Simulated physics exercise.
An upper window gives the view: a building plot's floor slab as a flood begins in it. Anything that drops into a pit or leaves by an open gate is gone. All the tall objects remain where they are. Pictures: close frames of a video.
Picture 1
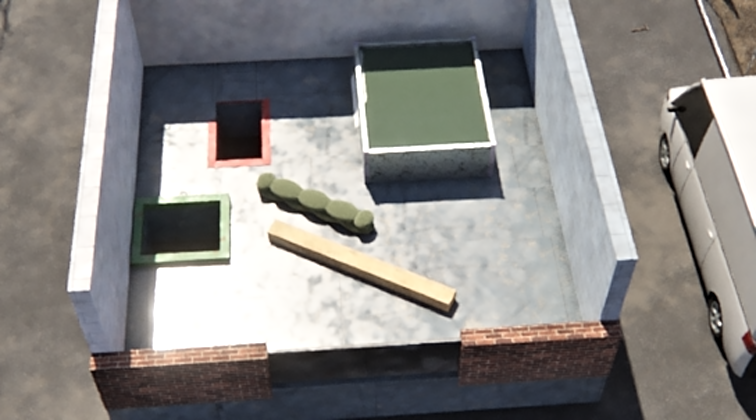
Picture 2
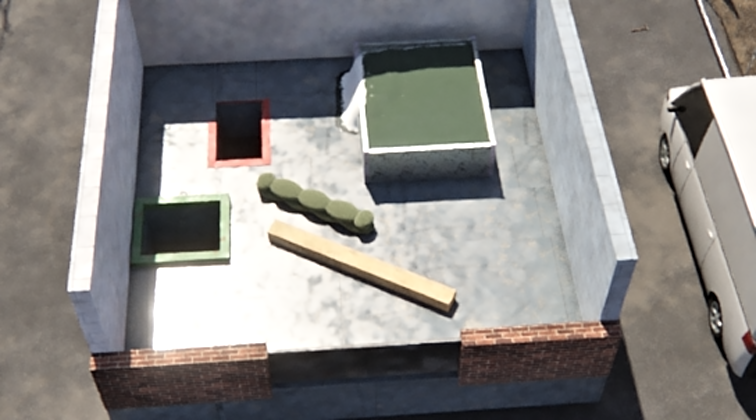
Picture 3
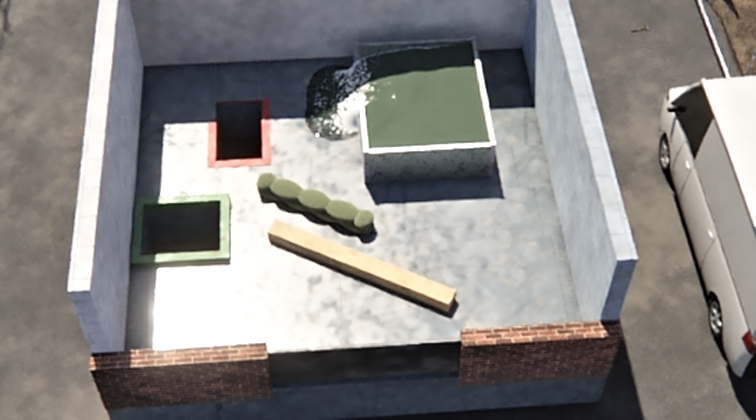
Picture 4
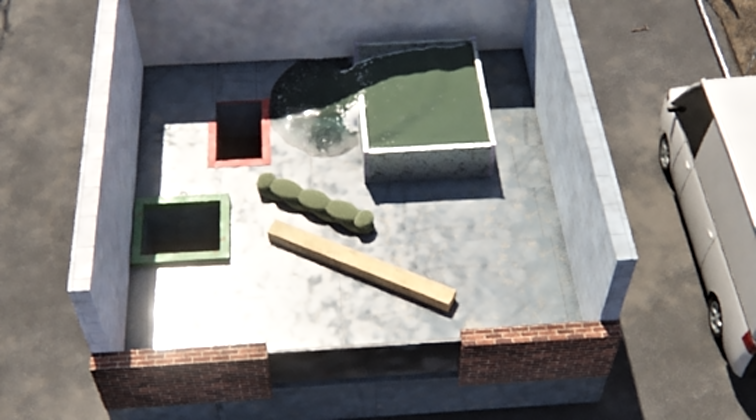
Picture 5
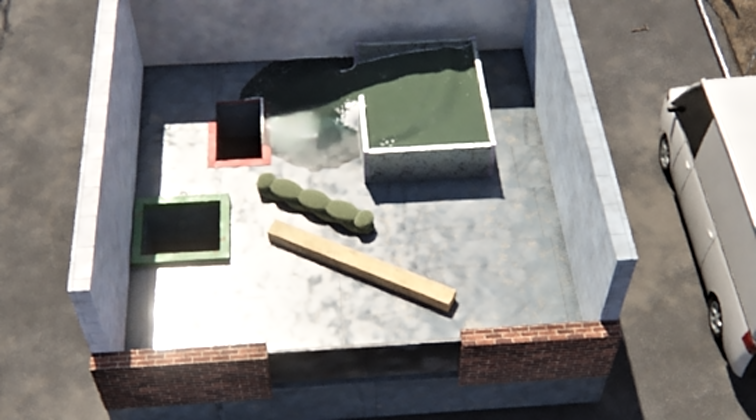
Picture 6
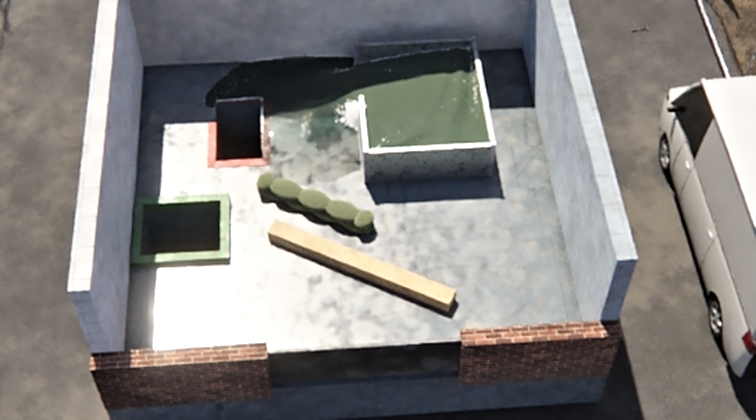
Dark green water fills a pale-walled tank at the back of a walled concrete floor slab, seen from high above. Left of it sit a red-rimmed opening and a green-rimmed one, with a lumpy green row and a wooden beam lying mid-floor, and a white van parked outside at right. Water bursts from the tank's left side, foaming, and spreads leftward along the back wall past the red-rimmed opening.
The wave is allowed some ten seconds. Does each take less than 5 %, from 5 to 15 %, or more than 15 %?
My prediction: The gate will drain shy of five per cent, the red pit will drain in excess of fifteen per cent, the green pit will drain five to fifteen per cent inclusive.
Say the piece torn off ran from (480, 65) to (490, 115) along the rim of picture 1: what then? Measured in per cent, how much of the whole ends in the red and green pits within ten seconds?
Red 10 %, green 0 %.
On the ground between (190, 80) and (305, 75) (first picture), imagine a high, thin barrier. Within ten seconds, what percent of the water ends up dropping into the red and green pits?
Red 55 %, green 2 %.
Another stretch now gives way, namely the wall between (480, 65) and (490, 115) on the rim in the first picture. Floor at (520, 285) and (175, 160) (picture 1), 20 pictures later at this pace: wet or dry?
Well, the first place ends up drenched, and the second one left untouched.
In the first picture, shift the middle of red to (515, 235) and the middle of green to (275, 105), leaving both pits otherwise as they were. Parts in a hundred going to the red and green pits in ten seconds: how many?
Measured shares in per cent - red 6, green 35.
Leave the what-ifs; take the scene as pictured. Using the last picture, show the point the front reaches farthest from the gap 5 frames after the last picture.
The wet point farthest out is around (144, 68).
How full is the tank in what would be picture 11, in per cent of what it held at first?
Near 70 in a hundred.
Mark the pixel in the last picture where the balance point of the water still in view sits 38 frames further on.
The water's middle lies around (318, 138).
A moment on, water covers 15 % of the floor; the gate 0 %, the red pit 7 %, the green pit 0 %.
Next, water covers 25 % of the floor; the gate 0 %, the red pit 14 %, the green pit 0 %.
Then, water covers 30 % of the floor; the gate 0 %, the red pit 23 %, the green pit 3 %.
Later, water covers 45 % of the floor; the gate 0 %, the red pit 35 %, the green pit 8 %.
In the end, water covers 60 % of the floor; the gate 0 %, the red pit 47 %, the green pit 10 %.
